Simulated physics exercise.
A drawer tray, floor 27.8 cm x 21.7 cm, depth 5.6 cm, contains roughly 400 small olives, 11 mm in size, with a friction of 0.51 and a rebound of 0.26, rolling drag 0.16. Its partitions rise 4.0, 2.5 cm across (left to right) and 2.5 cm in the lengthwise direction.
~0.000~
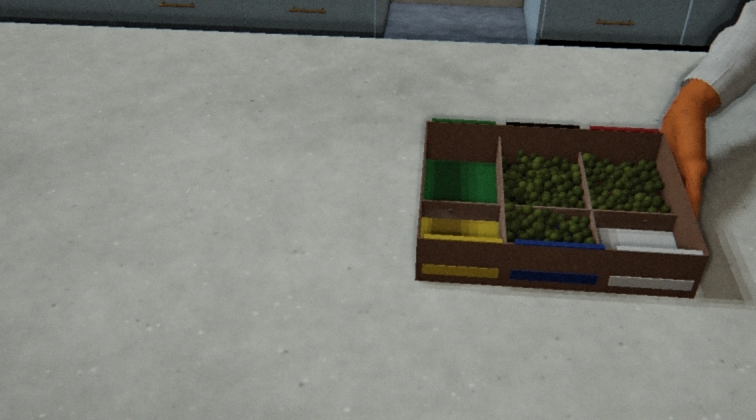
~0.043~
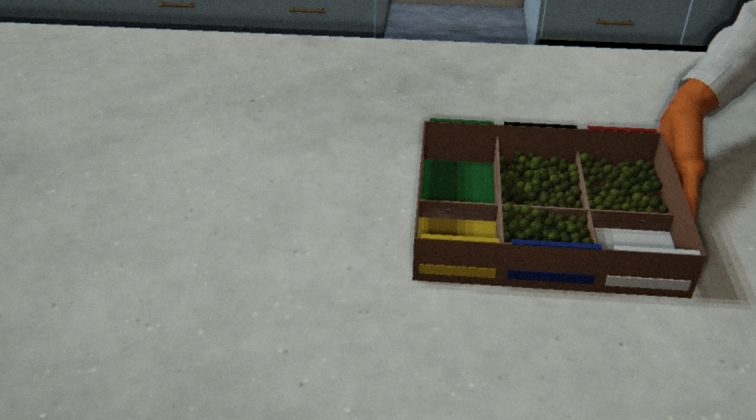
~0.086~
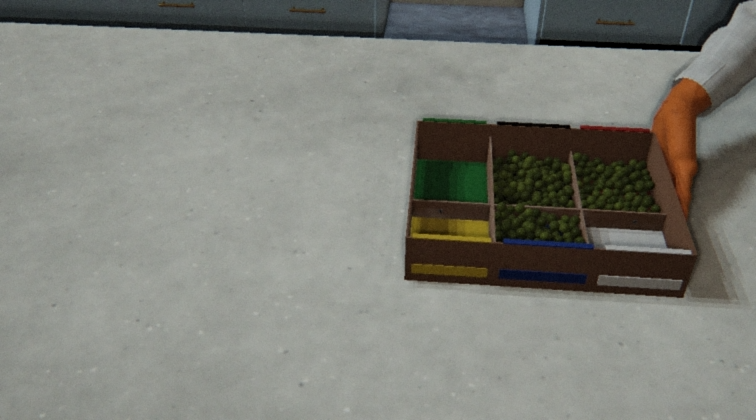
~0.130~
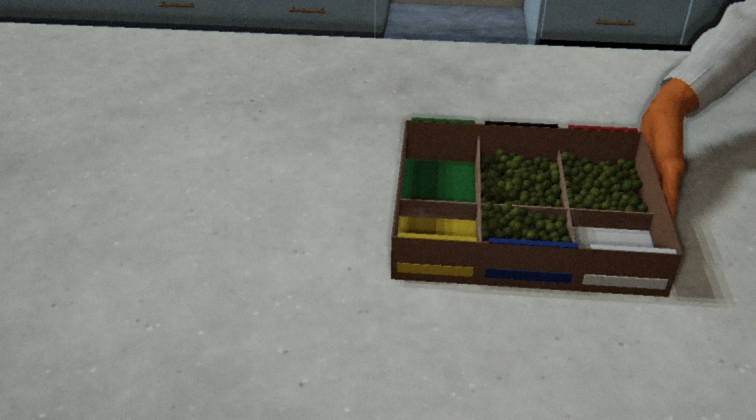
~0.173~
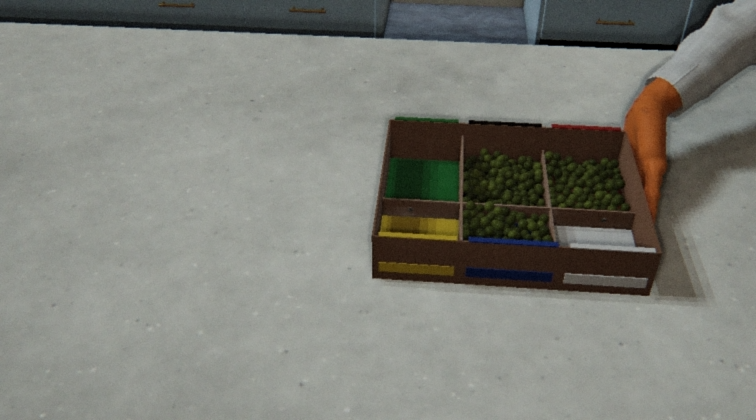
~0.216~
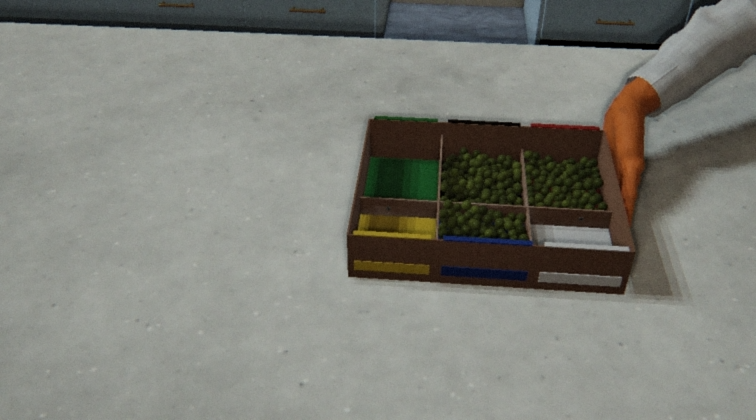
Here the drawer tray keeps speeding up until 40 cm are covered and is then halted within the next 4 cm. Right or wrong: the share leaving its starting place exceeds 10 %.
Wrong.
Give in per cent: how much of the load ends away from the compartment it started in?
I'd say close to 5 per cent of them.
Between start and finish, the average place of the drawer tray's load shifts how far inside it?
1.5 cm or so.
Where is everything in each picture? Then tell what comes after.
Drawer tray at (560, 251); tilt 0 degrees; moved 0.0 cm; blue 35 %, red 35 %, black 30 %, in the first picture.
Drawer tray at (558, 251); tilt 0 degrees; moved 0.3 cm, in the second picture.
Drawer tray at (549, 250); tilt 0 degrees; moved 1.1 cm, in the third picture.
Drawer tray at (534, 250); tilt 0 degrees; moved 2.5 cm, in the fourth picture.
Drawer tray at (514, 249); tilt 0 degrees; moved 4.4 cm, in the fifth picture.
Drawer tray at (489, 247); tilt 0 degrees; moved 6.9 cm; blue 35 %, red 35 %, black 30 %. Its speed is now 0.64 m/s, in the sixth picture.
Then, at 0.37 s, tilt 0 degrees; blue 35 %, red 35 %, black 30 %; 0 % away from where they began.
After 0.49 s, tilt 0 degrees; blue 35 %, red 35 %, black 30 %; 0 % away from where they began.
After 0.61 s, tilt 0 degrees; blue 35 %, red 30 %, black 35 %; 0 % away from where they began.
Then, at 0.72 s, tilt 0 degrees; blue 35 %, red 30 %, black 35 %; 5 % away from where they began.
In the end, at 1.2 s, blue 35 %, red 30 %, black 35 %; 5 % away from where they began.
